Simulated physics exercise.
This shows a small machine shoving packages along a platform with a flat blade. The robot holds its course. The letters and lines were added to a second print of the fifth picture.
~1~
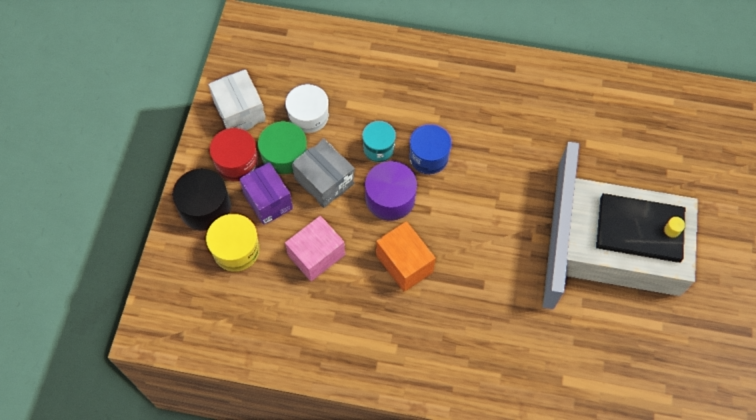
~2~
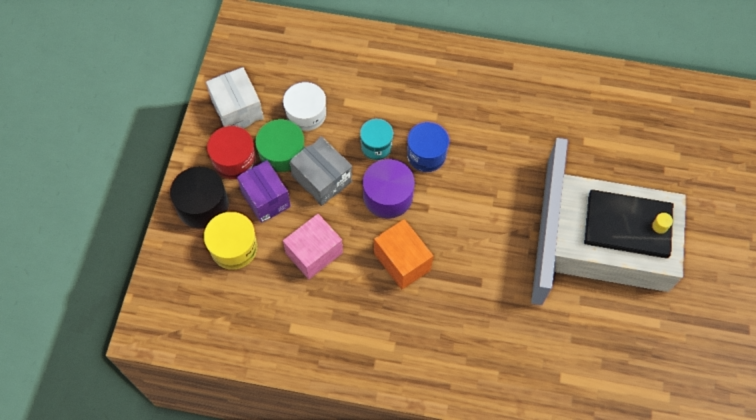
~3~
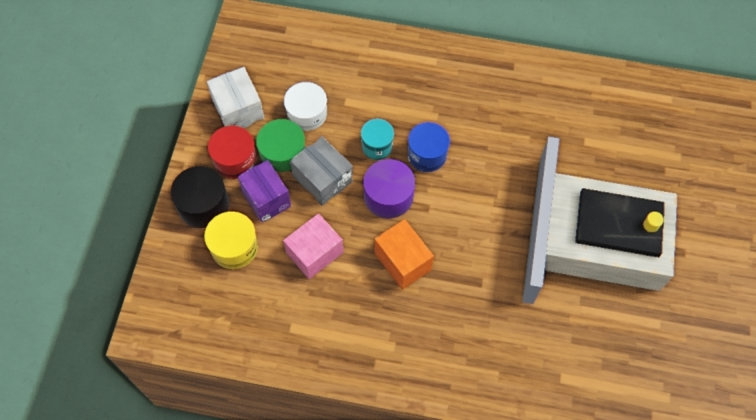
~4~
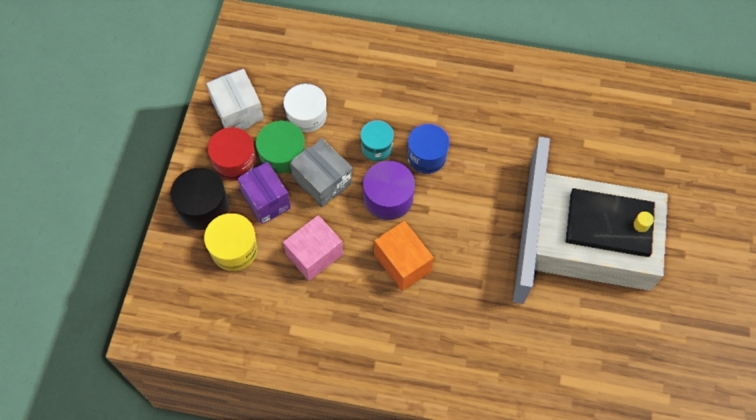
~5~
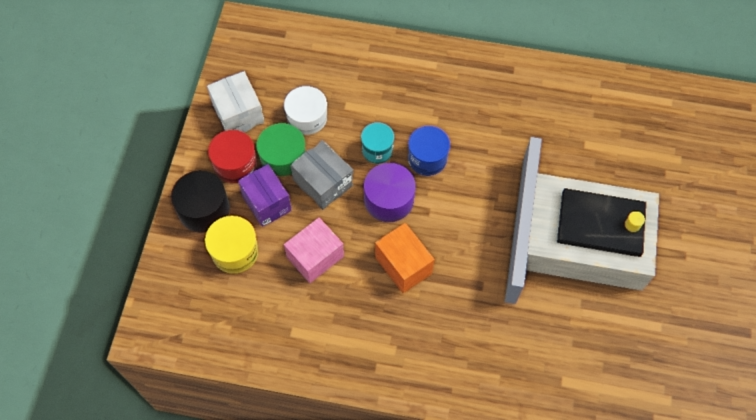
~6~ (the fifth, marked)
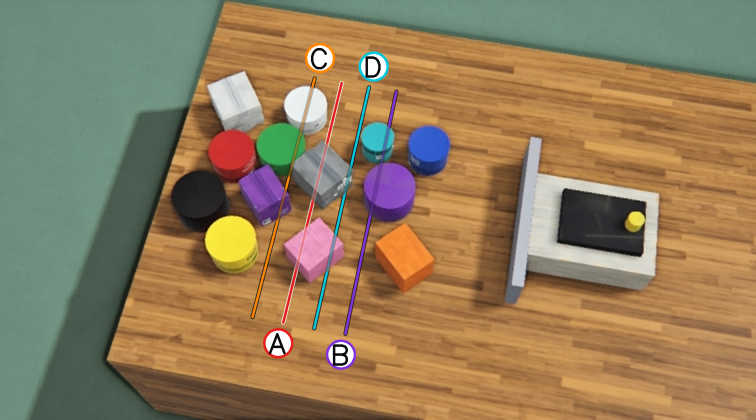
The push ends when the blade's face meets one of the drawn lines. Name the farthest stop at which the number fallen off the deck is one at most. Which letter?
The farthest such stop is C.
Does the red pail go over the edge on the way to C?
Yes.
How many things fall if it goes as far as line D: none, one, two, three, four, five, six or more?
By then, none.
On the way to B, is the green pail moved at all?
By then, yes.
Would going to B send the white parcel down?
No.
On the marked copy, A at (314, 195); B at (373, 205); C at (286, 190); D at (343, 200).
Following C. Soon after the start, robot (506, 205); orange crate (391, 256); blue pail (420, 150).
Later, robot (419, 190); white parcel (230, 97); red pail (220, 157).
In the end, robot (352, 179); red pail over the edge; black canister (164, 201); one fallen.
As for the rest, A is within the limit but short; B is within the limit but short; D is within the limit but short.
